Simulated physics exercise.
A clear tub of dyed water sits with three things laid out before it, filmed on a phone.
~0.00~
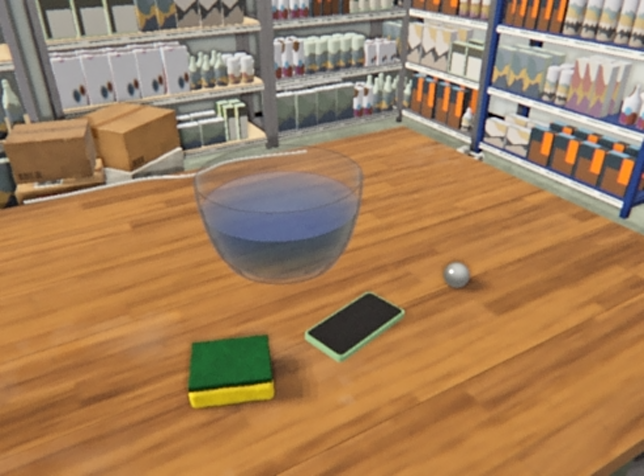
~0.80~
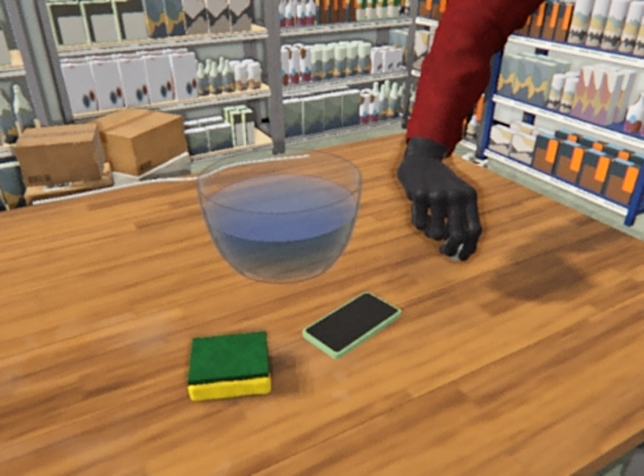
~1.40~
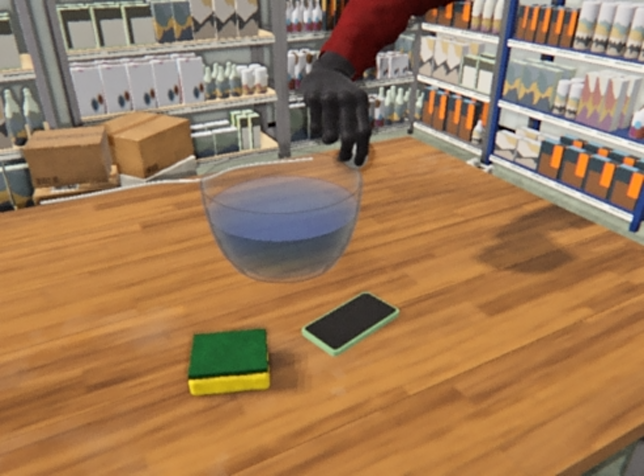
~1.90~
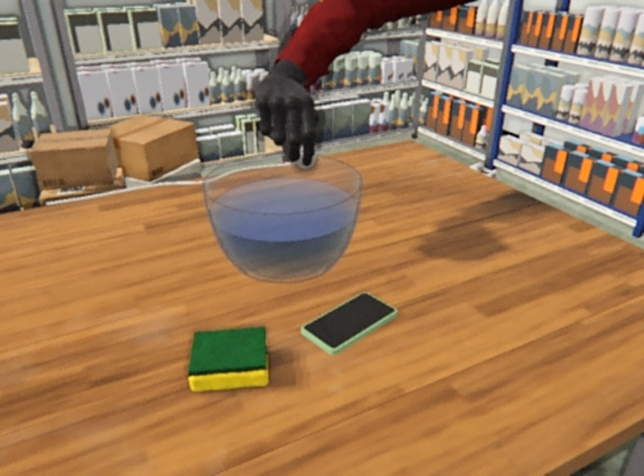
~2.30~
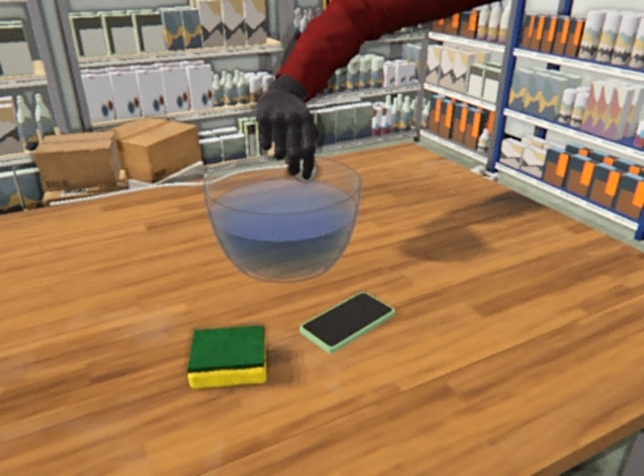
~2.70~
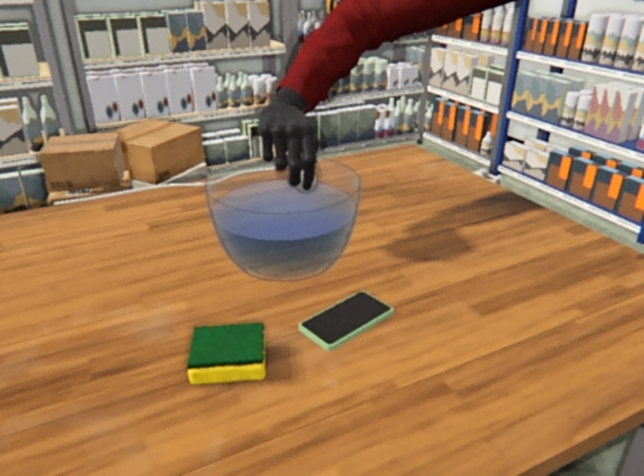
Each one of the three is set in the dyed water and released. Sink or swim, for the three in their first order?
Taking them from the left, one does not go down, the next does not stay up, the last does not stay up.
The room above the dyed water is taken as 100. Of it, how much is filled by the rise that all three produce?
Share taken: Around 6 per cent.
Around 4.0 s, the steel ball ends at the bottom.
Around 8.0 s, the phone ends at the bottom.
Around 12.0 s, the sponge bobs at the top; afloat, sponge.
